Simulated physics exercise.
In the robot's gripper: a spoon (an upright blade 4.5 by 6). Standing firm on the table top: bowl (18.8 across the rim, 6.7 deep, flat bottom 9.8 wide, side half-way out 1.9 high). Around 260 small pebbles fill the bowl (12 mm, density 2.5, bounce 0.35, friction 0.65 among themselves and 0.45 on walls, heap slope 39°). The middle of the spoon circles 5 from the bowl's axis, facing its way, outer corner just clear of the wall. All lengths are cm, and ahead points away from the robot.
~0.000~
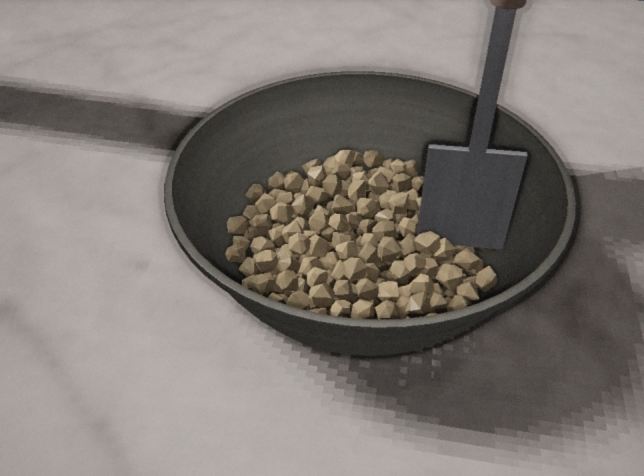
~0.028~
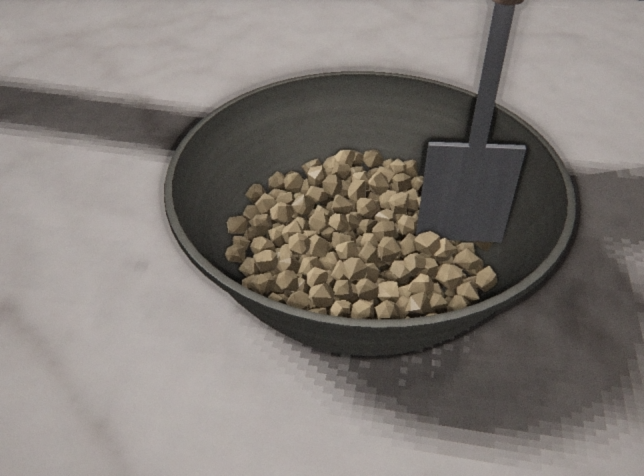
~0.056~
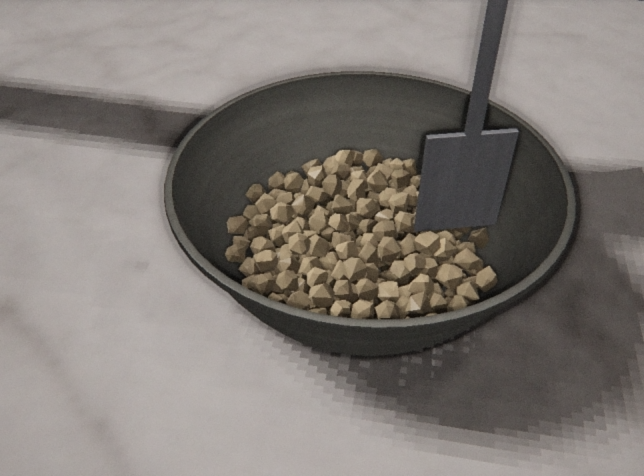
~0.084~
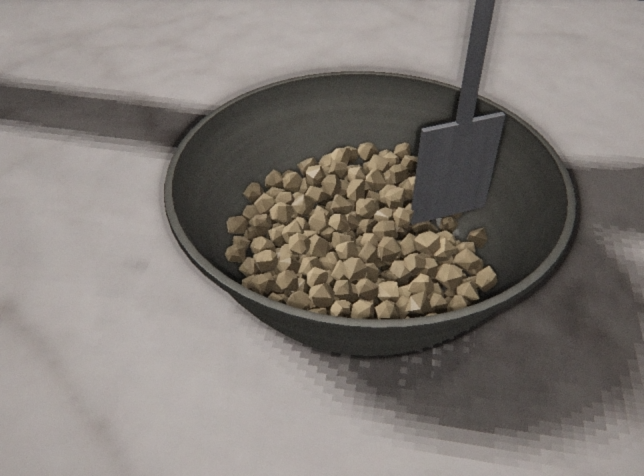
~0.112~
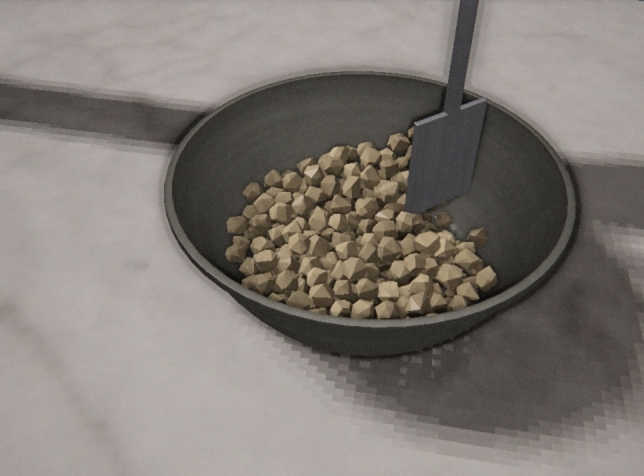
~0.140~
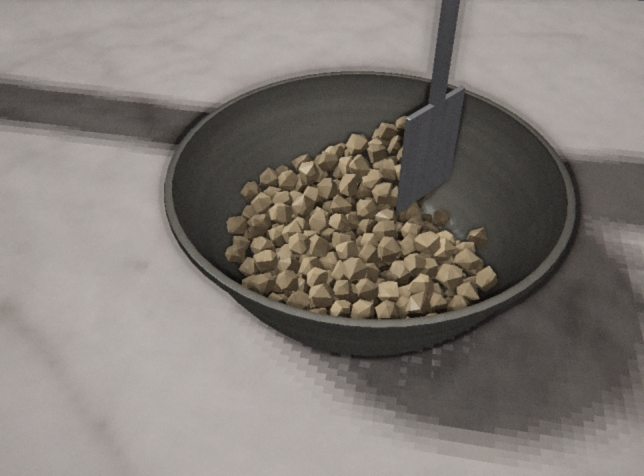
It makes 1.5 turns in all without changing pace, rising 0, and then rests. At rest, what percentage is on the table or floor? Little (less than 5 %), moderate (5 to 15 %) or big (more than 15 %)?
A moderate share, 5 to 15 %, ends on the table or floor.
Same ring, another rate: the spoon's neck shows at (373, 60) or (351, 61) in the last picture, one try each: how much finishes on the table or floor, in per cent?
Some 25 and 30 per cent.
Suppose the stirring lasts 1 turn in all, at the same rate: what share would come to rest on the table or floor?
Then about 0 per cent.
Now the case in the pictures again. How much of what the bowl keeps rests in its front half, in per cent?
Roughly 75 per cent.
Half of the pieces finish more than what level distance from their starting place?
Some 8 cm.
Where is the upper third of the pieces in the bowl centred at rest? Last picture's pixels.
Around (260, 251).
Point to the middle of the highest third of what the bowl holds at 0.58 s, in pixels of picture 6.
Around (383, 292).
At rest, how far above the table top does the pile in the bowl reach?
Some 7.5 cm.
After 0.58 s, 244° round, highest piece 8 above the table; 262 in the bowl, 1 in flight or on the tool.
After 1.03 s, 75° round, highest piece 8 above the table; 251 in the bowl, 6 on the table or floor, 6 in flight or on the tool.
After 1.45 s, 180° round, highest piece 7 above the table; 244 in the bowl, 19 on the table or floor.
After 2.15 s, 180° round, highest piece 7 above the table; 244 in the bowl, 19 on the table or floor.
At rest, 244 in the bowl, 19 on the table or floor. That is 7 % on the table or floor.
